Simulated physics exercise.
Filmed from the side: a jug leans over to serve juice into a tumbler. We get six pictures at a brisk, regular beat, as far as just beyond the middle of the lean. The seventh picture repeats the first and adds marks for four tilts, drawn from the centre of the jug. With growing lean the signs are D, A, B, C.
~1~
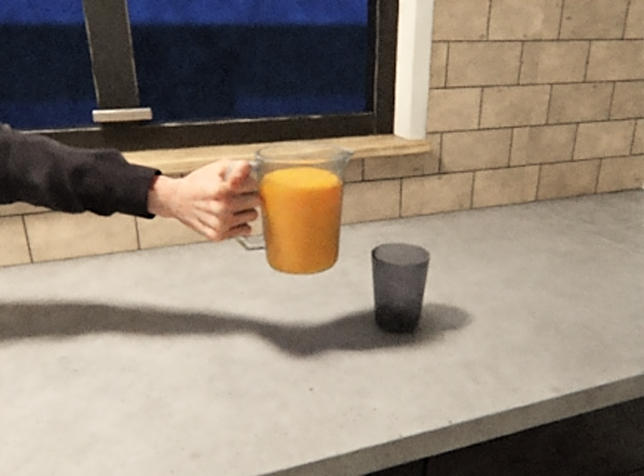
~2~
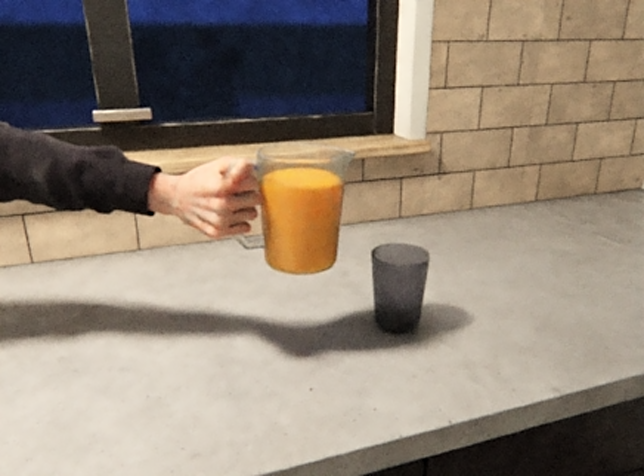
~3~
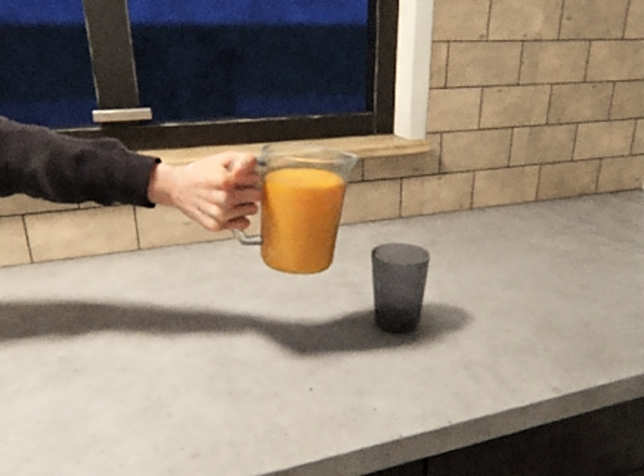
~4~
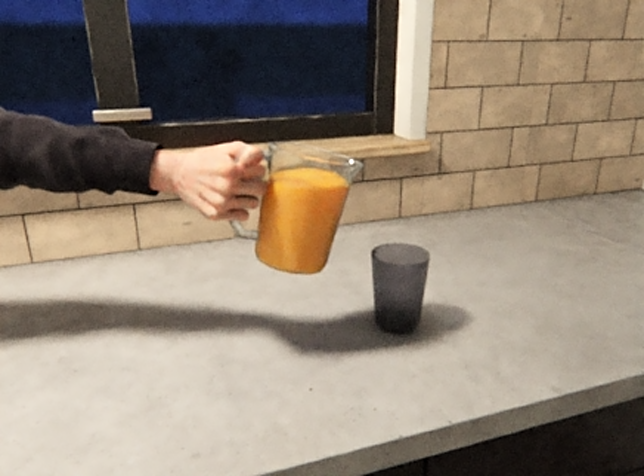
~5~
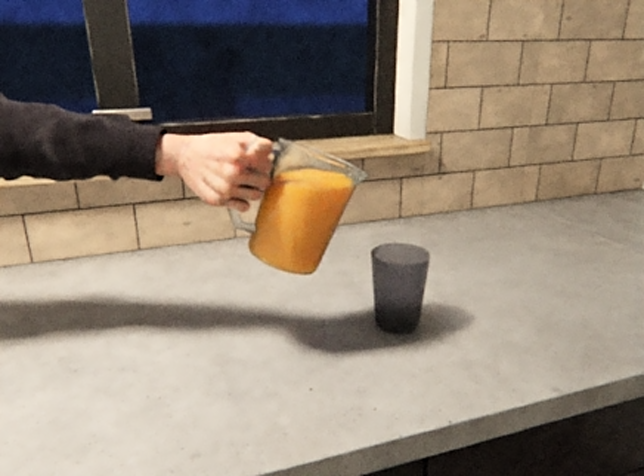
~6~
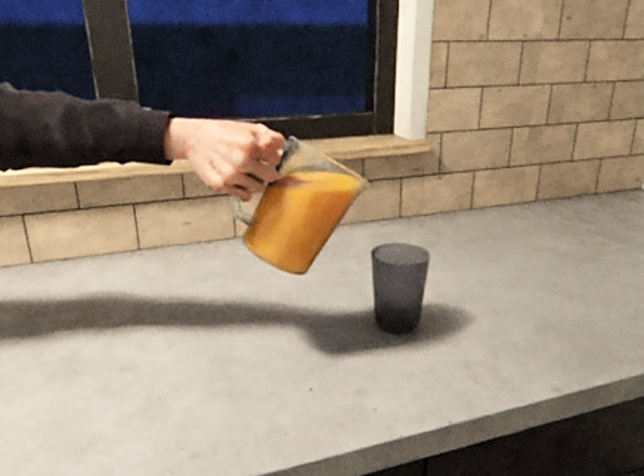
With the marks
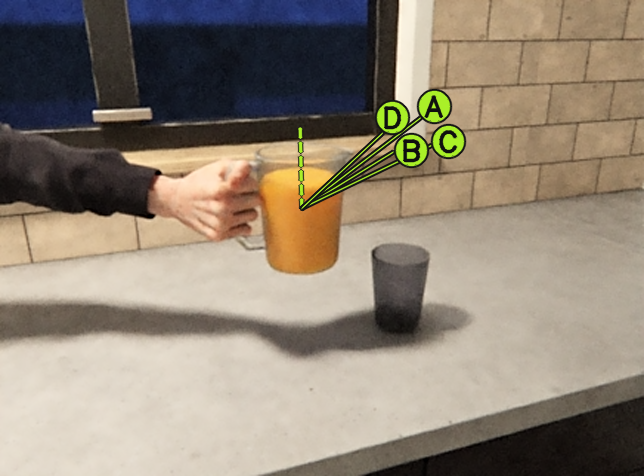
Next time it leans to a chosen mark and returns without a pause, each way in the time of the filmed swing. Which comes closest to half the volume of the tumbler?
It is A.
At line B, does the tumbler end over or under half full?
Over.
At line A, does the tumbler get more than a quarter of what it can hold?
Yes, clearly.
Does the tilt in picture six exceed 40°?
No.
On the marked copy, A at (420, 117); B at (393, 152); C at (431, 145); D at (382, 133).
If A is chosen, the tumbler ends with about 52 % of what it can hold.
If B is chosen, the tumbler ends with about 69 % of what it can hold.
If C is chosen, the tumbler ends with about 86 % of what it can hold; 3 % of the juice is spilt.
If D is chosen, the tumbler ends with about 37 % of what it can hold.
